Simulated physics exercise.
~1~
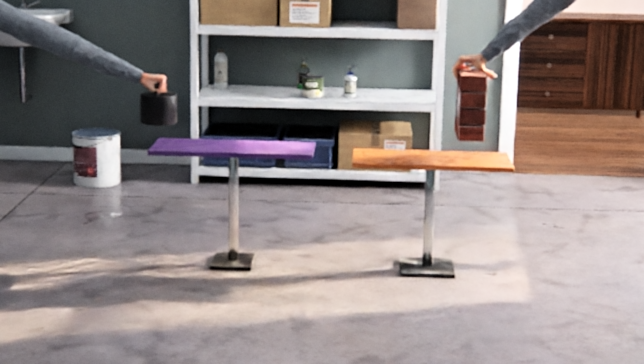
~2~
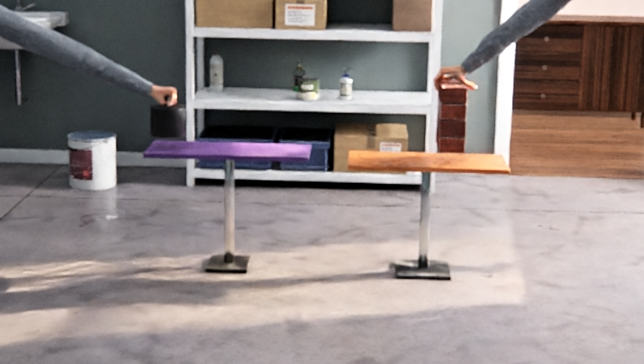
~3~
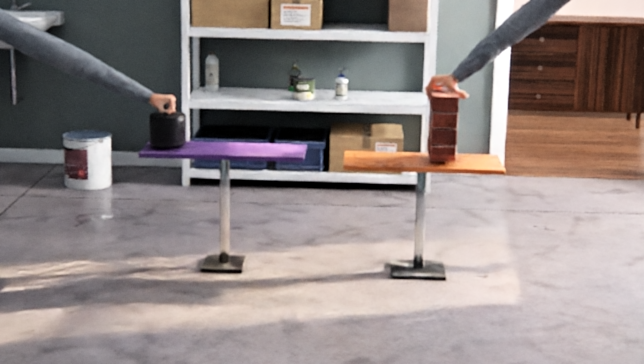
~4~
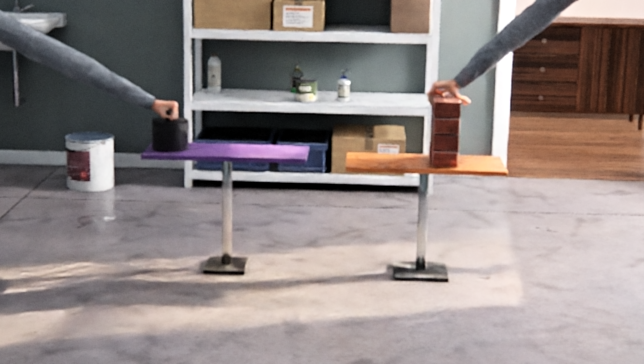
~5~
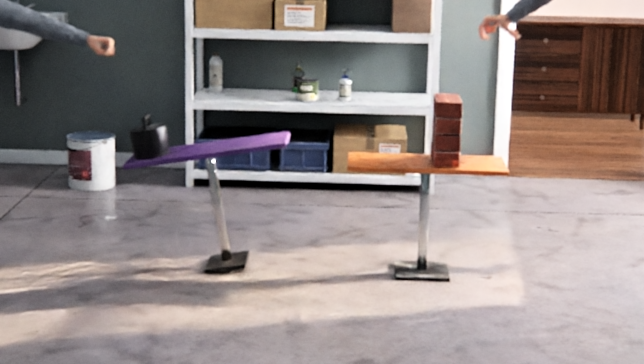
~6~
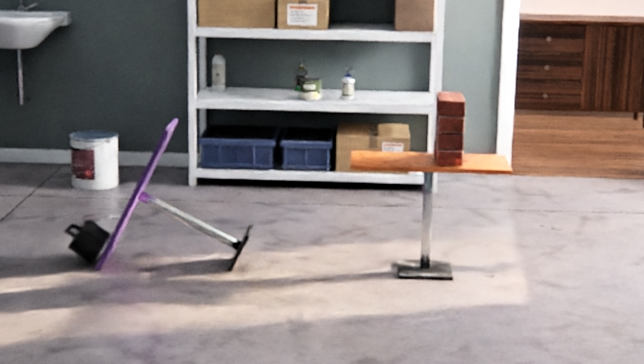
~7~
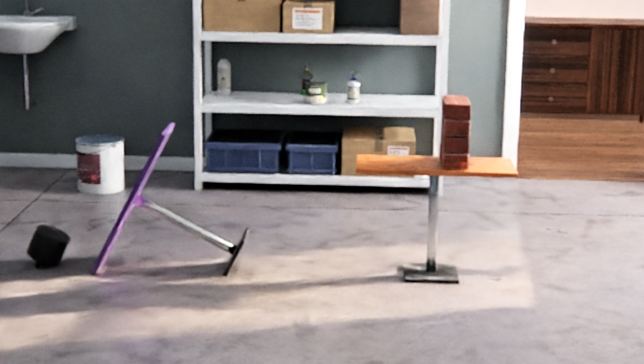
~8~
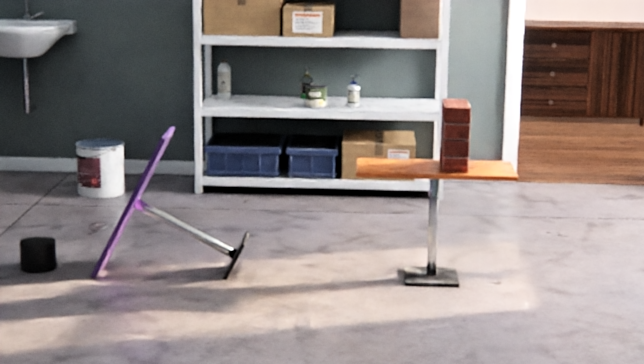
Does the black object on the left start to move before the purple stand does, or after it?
The black object moves first, as the hand lowers it onto the purple stand. The stand only starts to tip once the hand lets go.
